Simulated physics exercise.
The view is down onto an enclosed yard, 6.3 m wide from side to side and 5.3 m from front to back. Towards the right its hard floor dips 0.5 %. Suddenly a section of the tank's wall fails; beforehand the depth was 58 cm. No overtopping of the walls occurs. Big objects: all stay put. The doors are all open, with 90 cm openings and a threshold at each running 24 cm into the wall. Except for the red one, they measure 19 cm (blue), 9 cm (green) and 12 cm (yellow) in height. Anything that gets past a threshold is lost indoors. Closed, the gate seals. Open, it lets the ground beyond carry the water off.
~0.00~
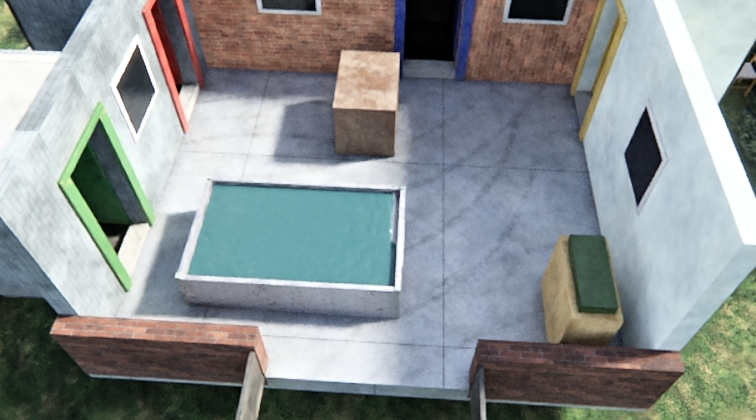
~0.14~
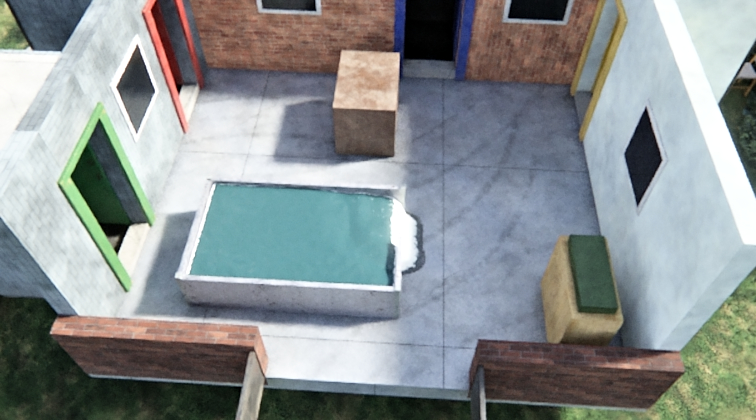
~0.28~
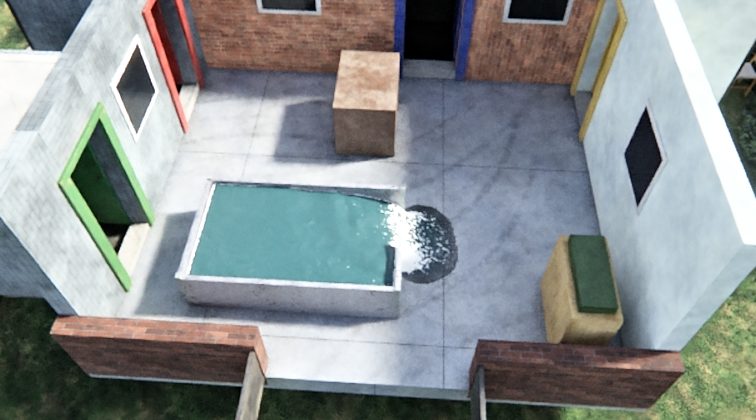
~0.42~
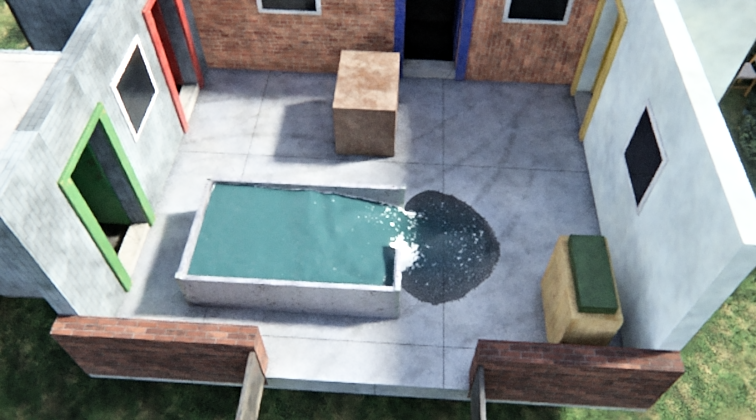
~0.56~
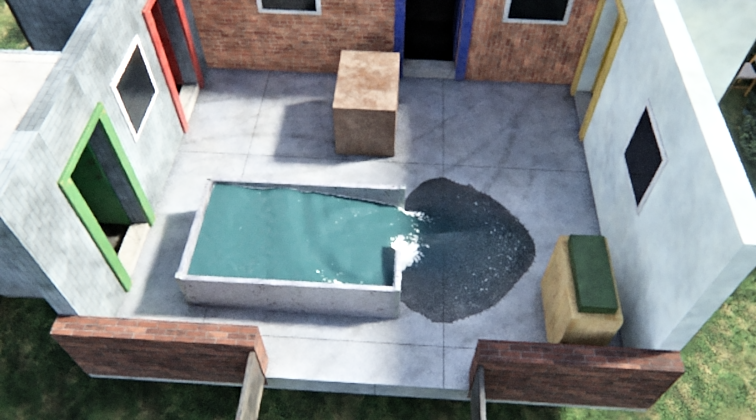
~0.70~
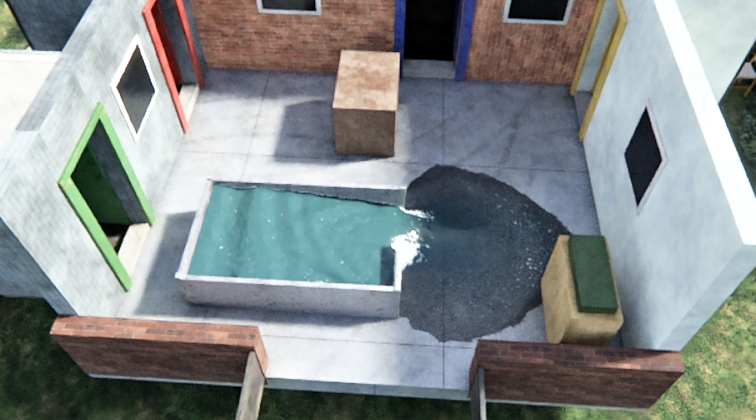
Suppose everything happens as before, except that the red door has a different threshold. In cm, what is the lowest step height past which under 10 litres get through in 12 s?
Close to 5.5 cm is just enough.
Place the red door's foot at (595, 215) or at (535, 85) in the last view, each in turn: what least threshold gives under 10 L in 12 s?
About 20 cm for the first and 20 cm for the second.
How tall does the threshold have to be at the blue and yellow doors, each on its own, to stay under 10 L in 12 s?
About 7.5 cm at blue and about 16 cm at yellow.
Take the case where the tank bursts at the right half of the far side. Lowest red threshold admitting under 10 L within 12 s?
A minimum of about 11.5 cm.
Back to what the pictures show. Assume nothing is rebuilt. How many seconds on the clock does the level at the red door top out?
It peaks around 10.0 s.
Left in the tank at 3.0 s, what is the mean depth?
The average depth is some 31 cm.
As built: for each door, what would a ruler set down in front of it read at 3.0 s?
Depths in cm: Blue 0, green 0, red 0, yellow 11.
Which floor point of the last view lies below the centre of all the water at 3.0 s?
At about (406, 240).
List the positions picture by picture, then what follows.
The first frame shows still water, 58 cm deep, in the tank at (298, 234); the red door at (178, 58) is dry.
In the second frame, the gap is at (398, 233), the front 0.3 m out at (416, 265); the back of the tank holds 58 cm.
In the third frame, the gap is at (398, 234), the front 0.7 m out at (452, 256); the back of the tank holds 58 cm.
In the fourth frame, the gap is at (398, 234), the front 1.3 m out at (492, 254); the back of the tank holds 58 cm.
In the fifth frame, the front is at (527, 256), 1.8 m from the gap at (398, 234); 2.6 m2 of floor is wet, 58 cm left at the back.
In the sixth frame, water pours out at (398, 233) and has run 2.3 m, to a hidden place; about 4 cm deep outside, 57 cm at the back; the red door at (178, 58), 4.3 m from the gap, is still 4.0 m from the nearest water.
After 1.4 s water covers 25 % of the floor, deepest (32 cm) near (409, 232); it has not reached the red door.
After 3.0 s water covers 40 % of the floor, deepest (28 cm) near (616, 379); it has not reached the red door.
After 12.0 s water covers 95 % of the floor, deepest (12 cm) near (614, 365); 6 cm at the red door, 0 litres in over its 13 cm threshold.
At the red door as built, the water arrived by 6.1 s and peaked near 8 cm at 9.8 s.
With a threshold of 4.5 cm, 23 litres would have come in within the 12 s; with 7.5 cm, 2 litres. So under 10 litres takes about 5.5 cm.
